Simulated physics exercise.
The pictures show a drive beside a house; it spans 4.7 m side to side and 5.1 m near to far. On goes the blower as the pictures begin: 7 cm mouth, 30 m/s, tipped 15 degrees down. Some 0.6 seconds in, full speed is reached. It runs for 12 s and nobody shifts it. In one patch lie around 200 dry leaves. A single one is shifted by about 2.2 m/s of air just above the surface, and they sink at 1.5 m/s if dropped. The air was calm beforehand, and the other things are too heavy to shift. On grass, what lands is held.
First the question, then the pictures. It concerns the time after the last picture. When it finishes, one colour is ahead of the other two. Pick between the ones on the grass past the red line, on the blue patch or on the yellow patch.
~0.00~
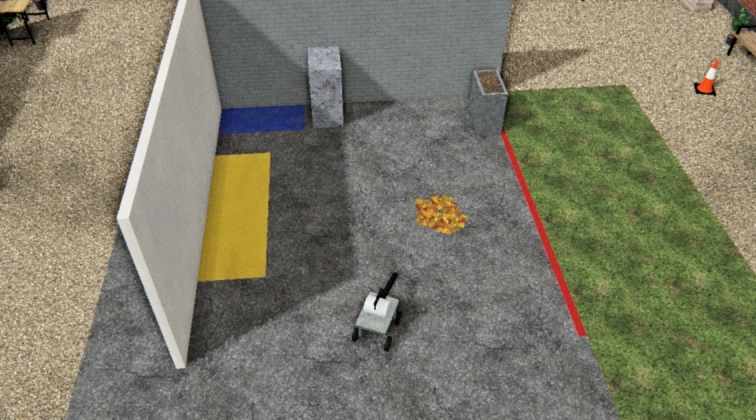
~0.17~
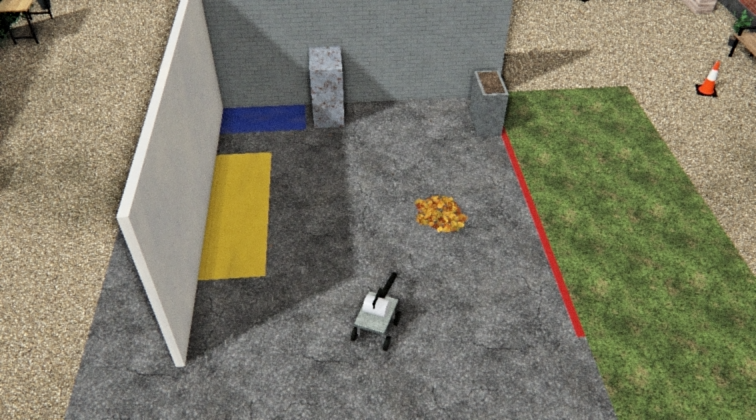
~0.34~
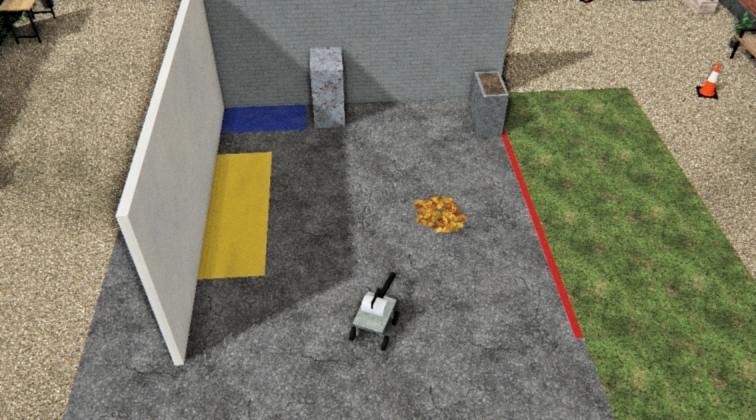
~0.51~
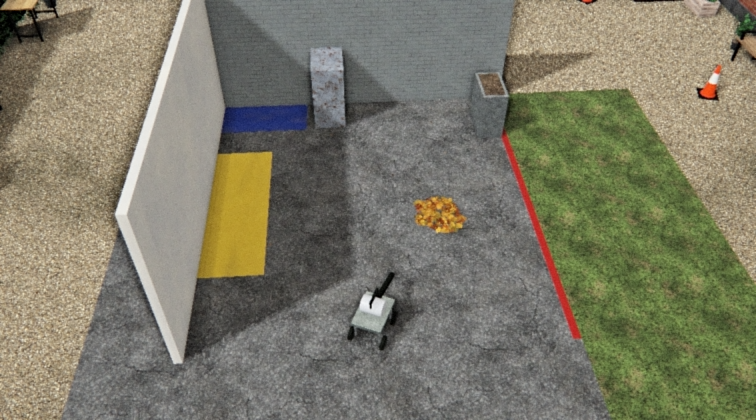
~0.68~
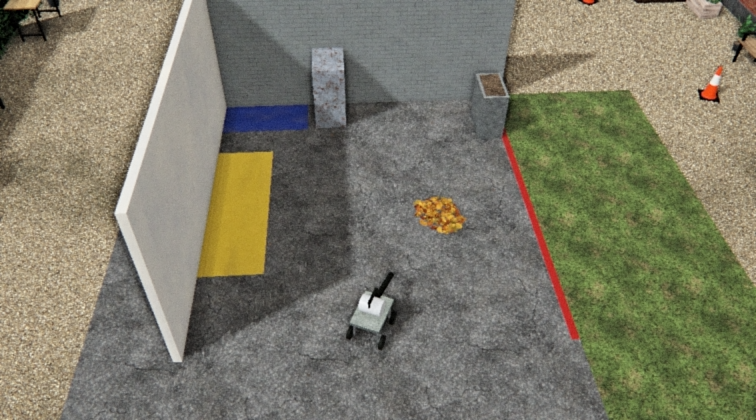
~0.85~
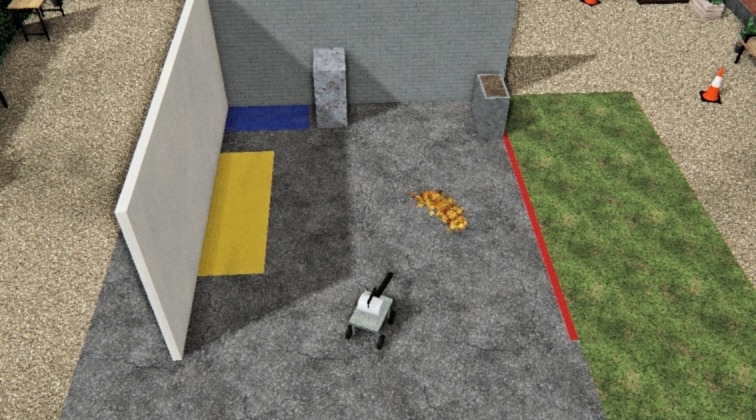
The biggest group is at red.
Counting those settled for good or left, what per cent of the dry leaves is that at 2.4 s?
10 %.
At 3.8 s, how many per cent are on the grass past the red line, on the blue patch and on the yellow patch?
About 20 per cent red, 0 per cent blue and 0 per cent yellow.
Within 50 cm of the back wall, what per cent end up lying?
It comes to close to 30 per cent.
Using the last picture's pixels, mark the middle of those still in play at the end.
(506, 137).
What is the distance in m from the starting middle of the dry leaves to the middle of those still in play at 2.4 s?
My estimate is about 2.0 m.
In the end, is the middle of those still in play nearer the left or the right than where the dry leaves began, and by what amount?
Rightward, by about 1.4 m.
After 2.4 s, 0 % are on the yellow patch, 0 % on the blue patch and 9 % on the grass past the red line; the middle of those still in play is near (493, 143); 10 % have settled or left.
After 3.8 s, 0 % are on the yellow patch, 0 % on the blue patch and 18 % on the grass past the red line; the middle of those still in play is near (498, 140); 40 % have settled or left.
After 6.6 s, 0 % are on the yellow patch, 0 % on the blue patch and 27 % on the grass past the red line; the middle of those still in play is near (504, 136); 64 % have settled or left.
After 12.0 s, at the end, 0 % are on the yellow patch, 0 % on the blue patch and 30 % on the grass past the red line; the middle of those still in play is near (506, 137).
